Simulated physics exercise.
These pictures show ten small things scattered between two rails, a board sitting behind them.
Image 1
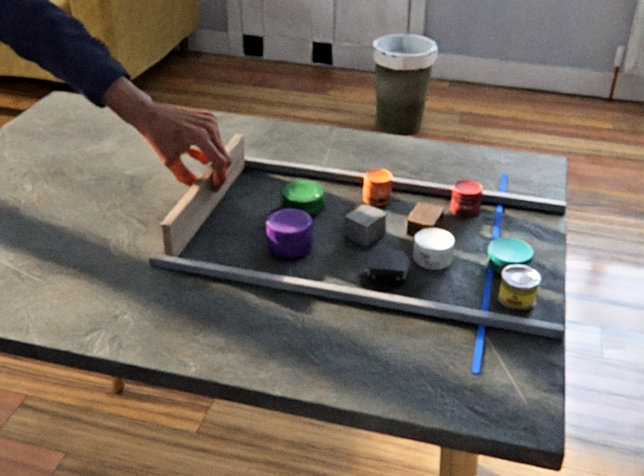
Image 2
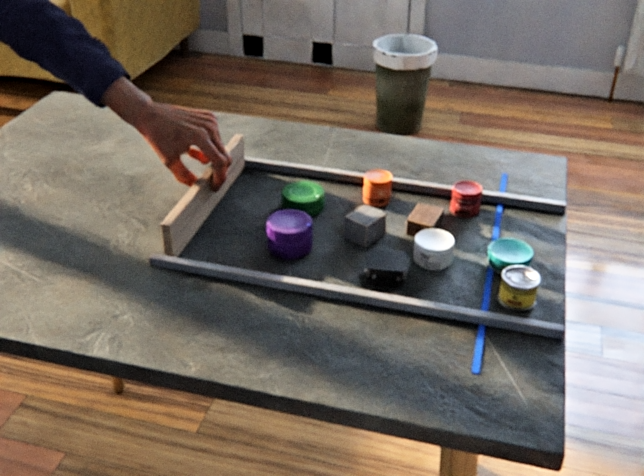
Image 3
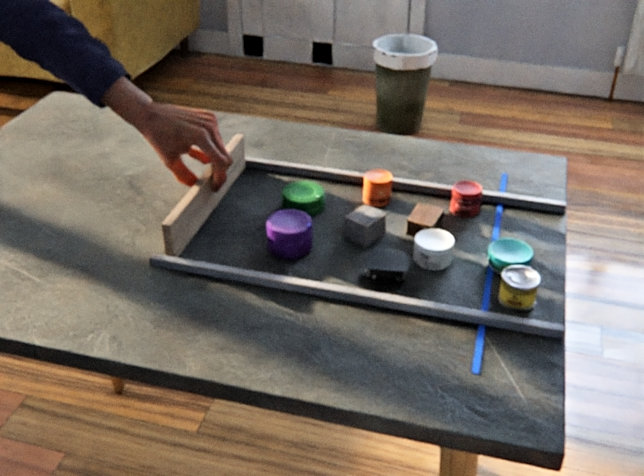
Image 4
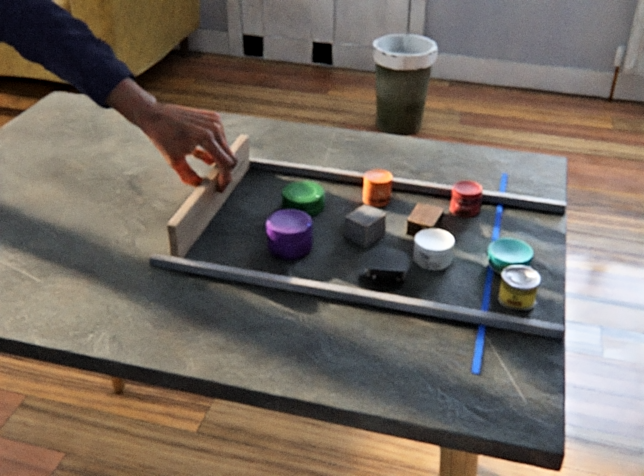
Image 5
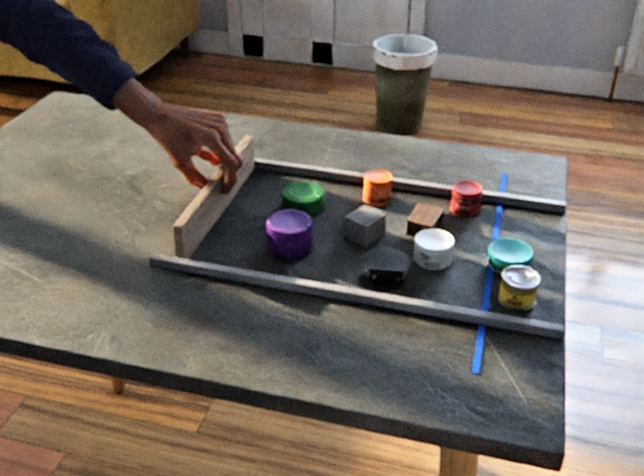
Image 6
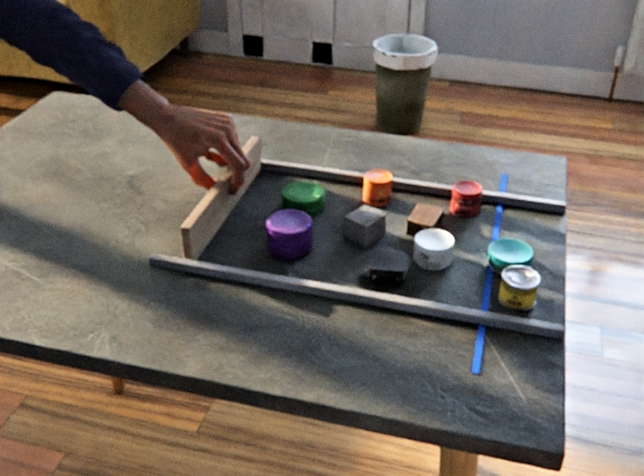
The clip opens on a dark tabletop where small pots, tubs and blocks sit scattered between two rails, with a blue strip of tape crossing near the right end. A hand grips a wooden board at the left and slides it slightly rightward, while the scattered items stay still.
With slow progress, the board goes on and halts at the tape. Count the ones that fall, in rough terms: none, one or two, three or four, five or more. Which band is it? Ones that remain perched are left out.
The band is one or two.
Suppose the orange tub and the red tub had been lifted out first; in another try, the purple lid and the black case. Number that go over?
The first count is 1 and the second is 0.
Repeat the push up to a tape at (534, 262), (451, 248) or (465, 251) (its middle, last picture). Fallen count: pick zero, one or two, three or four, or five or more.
In order: More than four, none, none.
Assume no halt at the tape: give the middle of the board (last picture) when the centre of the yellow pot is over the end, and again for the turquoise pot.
Near (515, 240) in the first case, near (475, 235) in the other.
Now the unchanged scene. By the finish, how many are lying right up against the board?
It's touching 5 at the end.
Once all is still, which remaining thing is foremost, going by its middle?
Result: Brown block.
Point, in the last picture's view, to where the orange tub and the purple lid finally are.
Middles: Around (514, 205) and around (515, 271).
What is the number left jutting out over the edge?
That comes to 1 of them.
Soon after, none off yet; yellow pot at rest near (519, 289); turquoise pot at rest near (510, 257); red tub at rest near (466, 199).
At rest, the number that fall off is one or two; fallen, turquoise pot.
